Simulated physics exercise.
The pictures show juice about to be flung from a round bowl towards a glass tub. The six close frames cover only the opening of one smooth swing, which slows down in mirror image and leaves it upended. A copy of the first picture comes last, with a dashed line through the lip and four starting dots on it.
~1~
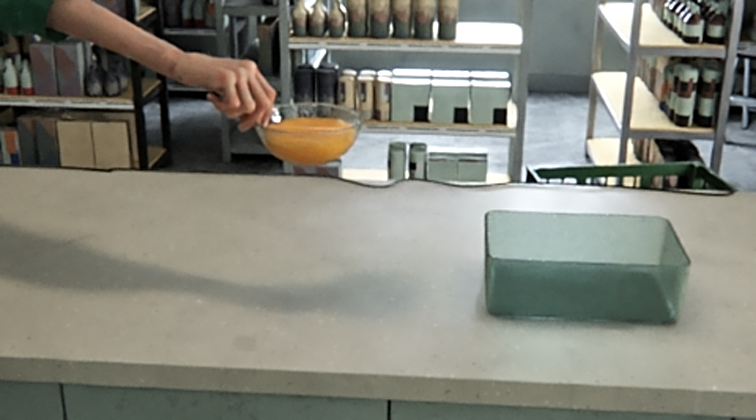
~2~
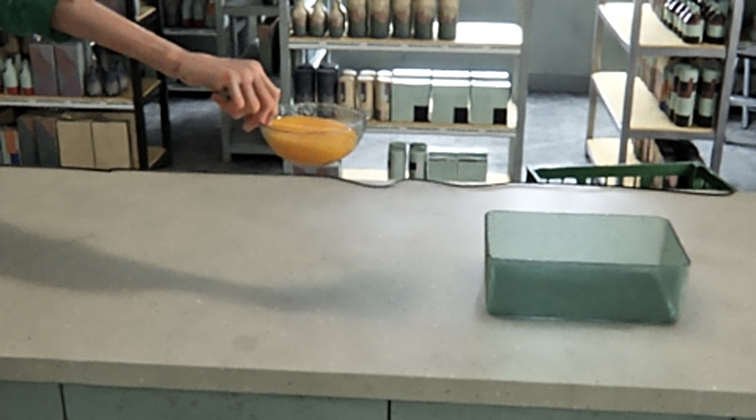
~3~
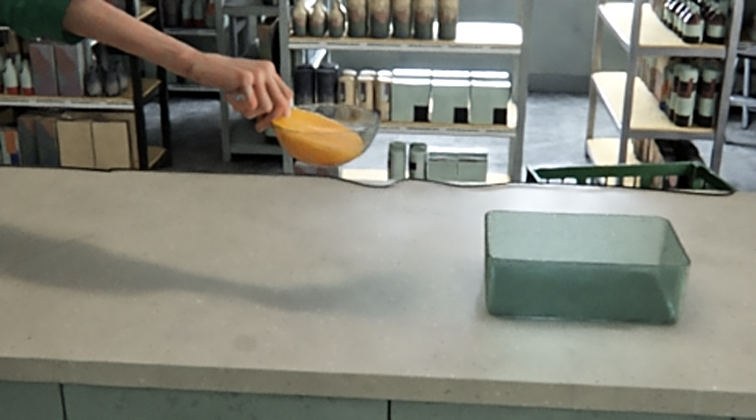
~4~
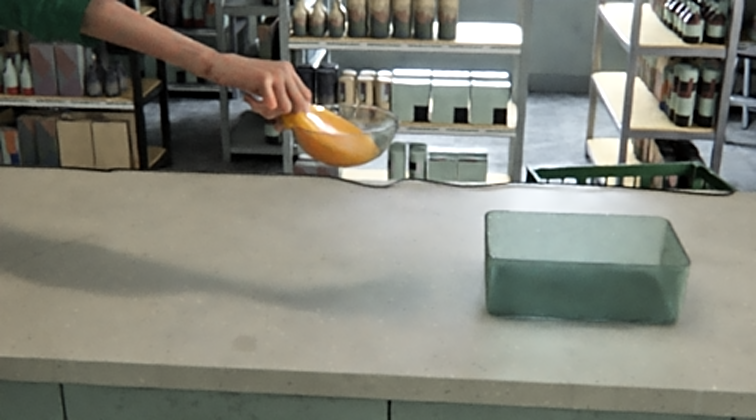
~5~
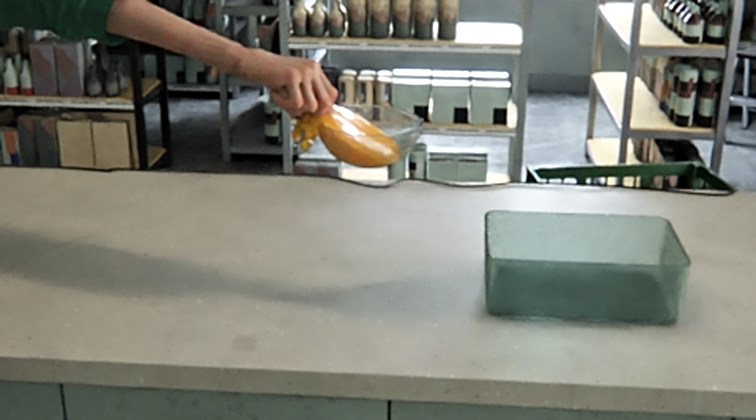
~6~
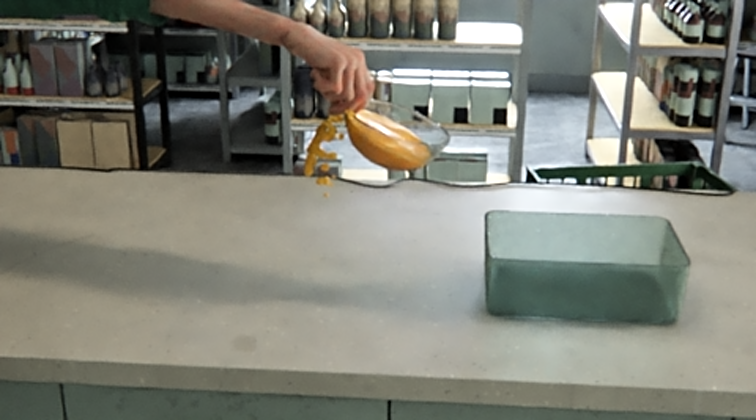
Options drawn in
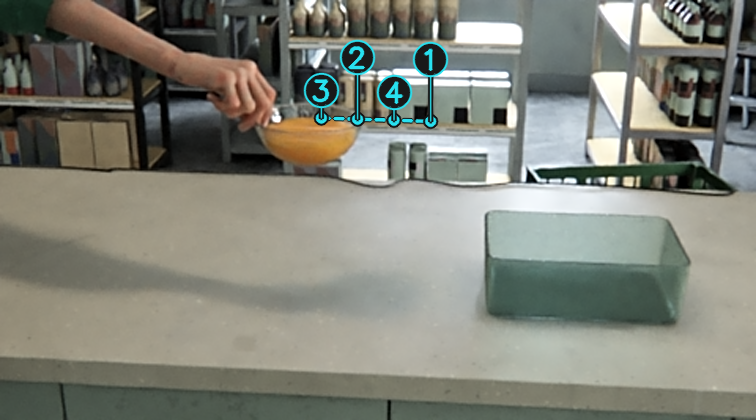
A hand held a round glass bowl of orange juice above a counter and moved it right toward a greenish glass tub, tilting it as juice slopped over the left rim and dribbled downward.
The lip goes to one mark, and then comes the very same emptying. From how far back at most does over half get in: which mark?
That is dot 3.
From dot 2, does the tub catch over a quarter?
Yes, clearly.
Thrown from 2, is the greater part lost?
No, that is safe.
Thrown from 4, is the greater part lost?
No, that is safe.
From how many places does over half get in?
All of them.
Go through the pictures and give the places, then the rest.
Upright, lip at (361, 119); tub from (486, 313) to (680, 321); nothing has left yet, in the first frame.
Upright, lip at (365, 119); nothing has left yet, in the second frame.
Upright, lip at (378, 119); juice is over the rim, down to (283, 116), in the third frame.
Upright, lip at (397, 120); juice is over the rim, down to (287, 124), in the fourth frame.
Tipped about 3°, lip at (421, 123); juice is over the rim, down to (307, 150), in the fifth frame.
Tipped about 17°, lip at (448, 137); juice is over the rim, down to (326, 195), in the sixth frame.
On the marked copy, 1 at (430, 121); 2 at (357, 119); 3 at (321, 118); 4 at (394, 120).
If 1 is chosen, about 79 % lands in the tub, 17 % falls short and 4 % goes beside or beyond.
If 2 is chosen, about 73 % lands in the tub, 15 % falls short and 12 % goes beside or beyond.
If 3 is chosen, about 65 % lands in the tub, 27 % falls short and 7 % goes beside or beyond.
If 4 is chosen, about 68 % lands in the tub, 14 % falls short and 18 % goes beside or beyond.
